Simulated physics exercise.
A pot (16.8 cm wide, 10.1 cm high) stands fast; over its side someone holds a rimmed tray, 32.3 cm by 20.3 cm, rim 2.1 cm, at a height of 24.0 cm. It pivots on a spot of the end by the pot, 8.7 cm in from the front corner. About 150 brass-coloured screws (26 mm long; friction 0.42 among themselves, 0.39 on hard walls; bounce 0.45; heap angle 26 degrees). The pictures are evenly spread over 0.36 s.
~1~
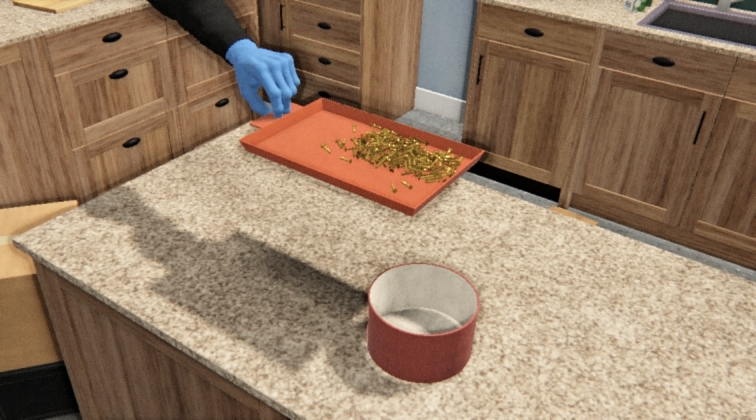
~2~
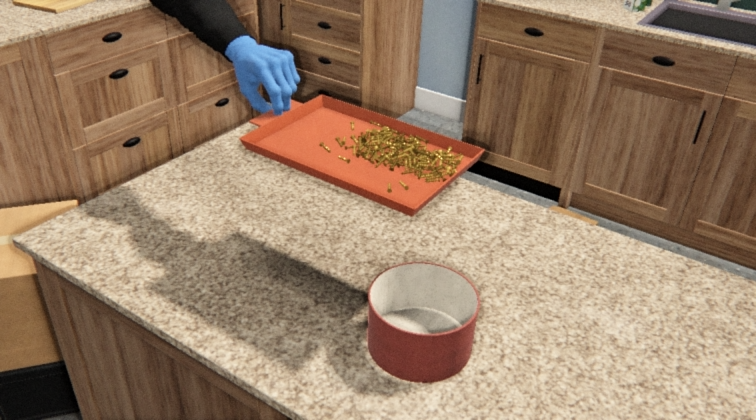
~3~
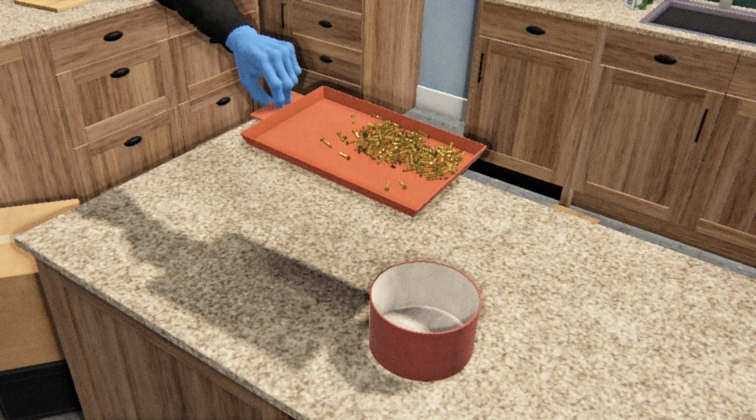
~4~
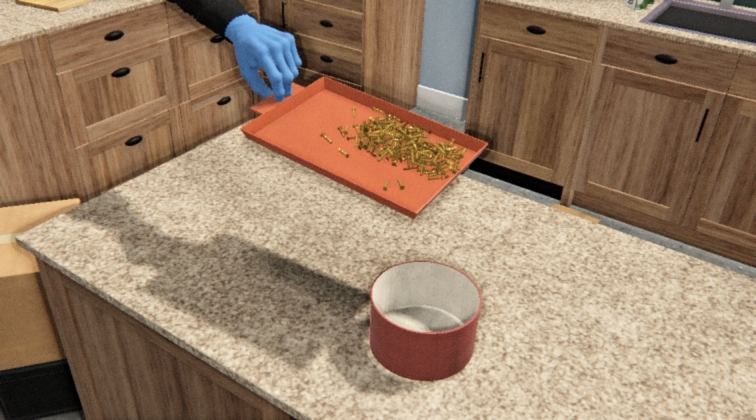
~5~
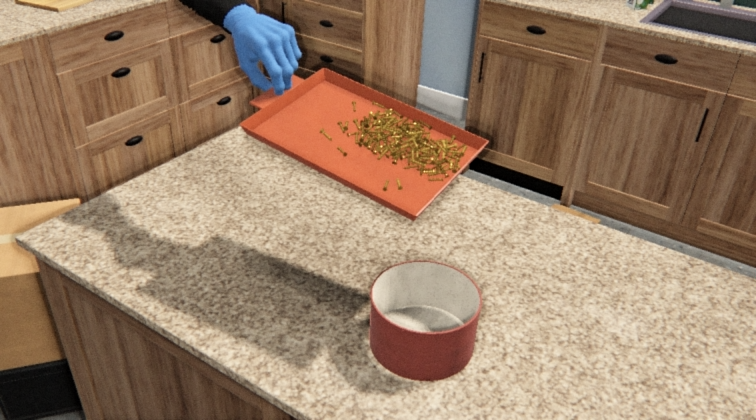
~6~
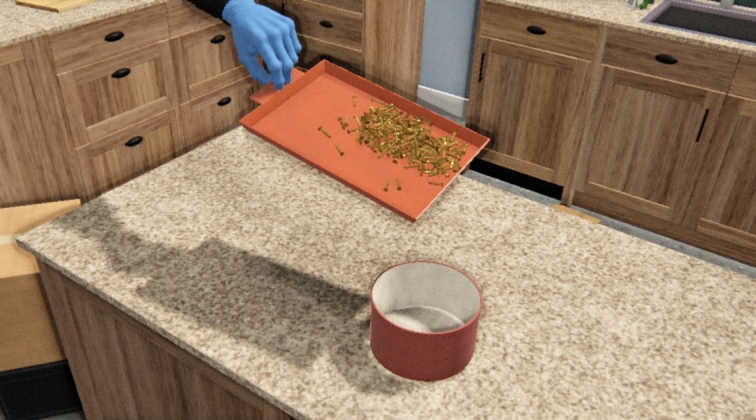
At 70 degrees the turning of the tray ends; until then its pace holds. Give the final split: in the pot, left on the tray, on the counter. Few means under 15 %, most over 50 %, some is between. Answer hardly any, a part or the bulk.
Pot the bulk, tray hardly any, counter hardly any.
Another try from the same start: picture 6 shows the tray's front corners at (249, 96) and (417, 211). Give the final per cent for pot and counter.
Pot 75, counter 5.
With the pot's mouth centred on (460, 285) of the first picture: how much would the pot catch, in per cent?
Some 35 per cent.
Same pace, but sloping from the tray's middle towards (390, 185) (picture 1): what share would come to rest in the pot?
Some 90 per cent.
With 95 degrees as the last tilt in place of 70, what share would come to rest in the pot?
In that case some 95 per cent.
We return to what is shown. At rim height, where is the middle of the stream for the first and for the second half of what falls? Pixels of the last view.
At about (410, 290), then at (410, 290).
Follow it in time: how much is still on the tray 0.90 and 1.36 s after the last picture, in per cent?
In turn: 95, 85.
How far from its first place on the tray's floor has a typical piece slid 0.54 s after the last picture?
Some 10 cm.
Then, 0.54 s after the last picture, tilt 41 degrees; the tray holds 100 %, the pot 0 %.
Then, 0.90 s after the last picture, tilt 58 degrees; the tray holds 95 %, the pot 5 %.
Then, 1.36 s after the last picture, tilt 70 degrees; the tray holds 85 %, the pot 5 %.
In the end, pot 90 %, tray 5 %, counter 5 %.
